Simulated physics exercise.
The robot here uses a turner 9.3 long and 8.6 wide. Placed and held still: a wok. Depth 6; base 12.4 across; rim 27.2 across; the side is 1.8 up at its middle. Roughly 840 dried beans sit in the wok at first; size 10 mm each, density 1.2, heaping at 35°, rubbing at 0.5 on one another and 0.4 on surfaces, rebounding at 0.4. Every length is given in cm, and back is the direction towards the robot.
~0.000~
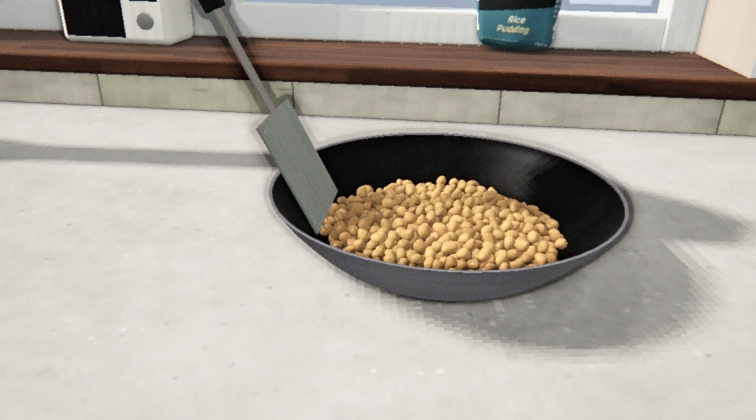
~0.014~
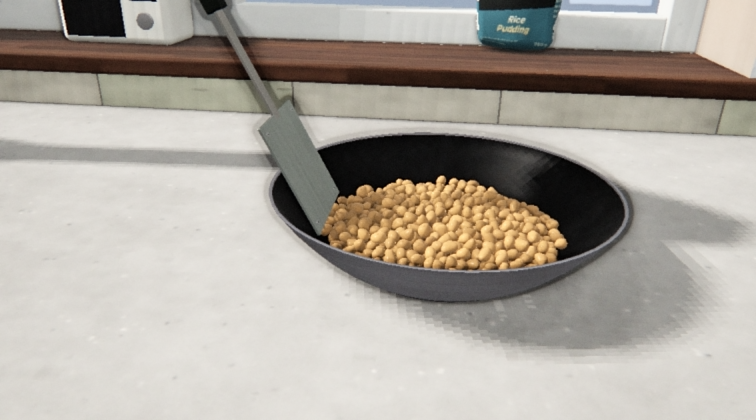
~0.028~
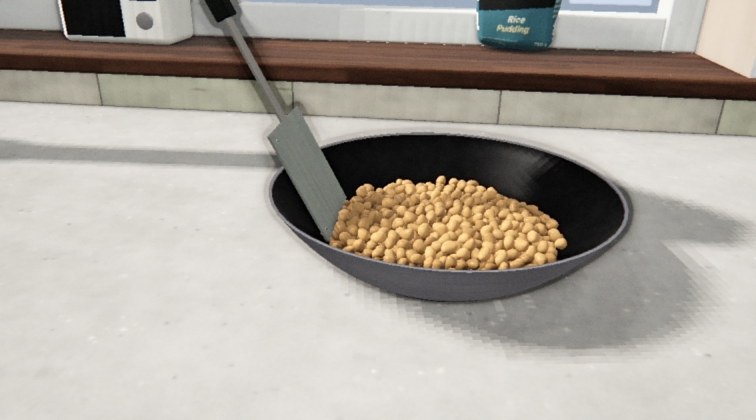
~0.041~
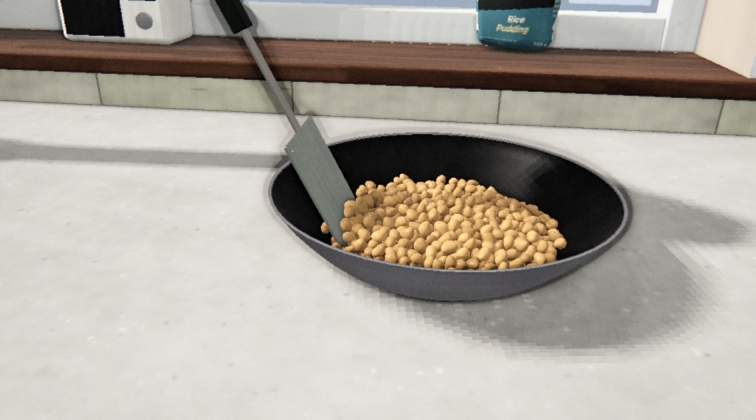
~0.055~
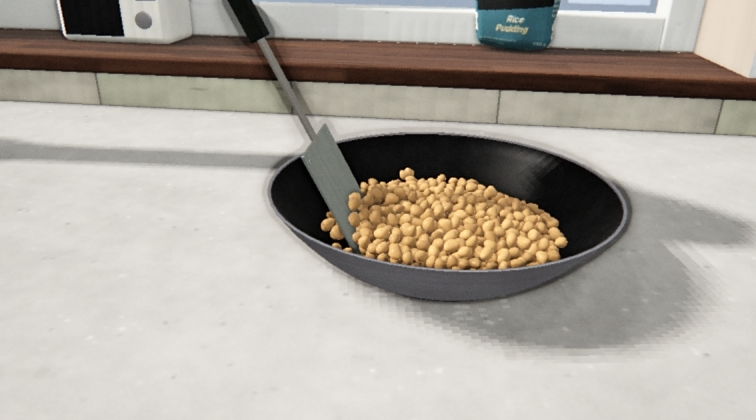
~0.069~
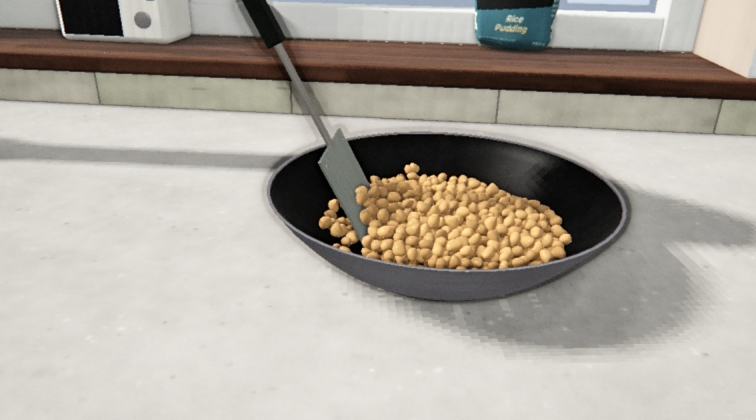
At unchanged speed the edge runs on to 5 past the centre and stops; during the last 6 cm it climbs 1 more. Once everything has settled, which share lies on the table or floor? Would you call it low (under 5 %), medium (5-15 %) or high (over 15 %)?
I would call it medium.
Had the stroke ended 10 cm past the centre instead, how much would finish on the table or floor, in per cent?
Estimate: Approx. 50 %.
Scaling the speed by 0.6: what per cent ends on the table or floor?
Roughly 0 percent ends on the table or floor.
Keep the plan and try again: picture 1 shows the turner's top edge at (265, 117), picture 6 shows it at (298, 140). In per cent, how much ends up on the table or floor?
Around 5 per cent finishes on the table or floor.
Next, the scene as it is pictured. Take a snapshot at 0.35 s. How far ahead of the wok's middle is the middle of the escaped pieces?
It's close to 16 cm ahead of the centre.
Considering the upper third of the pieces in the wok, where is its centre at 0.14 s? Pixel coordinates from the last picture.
Near (500, 209).
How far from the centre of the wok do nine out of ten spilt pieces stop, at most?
That distance is around 25 cm.
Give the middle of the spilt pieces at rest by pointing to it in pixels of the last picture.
Approximately at (667, 261).
After 0.10 s, sloping 63°, highest piece 7 above the table; 844 in the wok.
After 0.14 s, sloping 63°, highest piece 11 above the table; 841 in the wok, 3 on the blade or in flight.
After 0.35 s, sloping 63°, highest piece 14 above the table; 764 in the wok, 62 on the table or floor, 18 on the blade or in flight.
After 1.40 s, sloping 63°, highest piece 8 above the table; 763 in the wok, 81 on the table or floor.
In the end, 763 in the wok, 81 on the table or floor. That is 10 % on the table or floor.
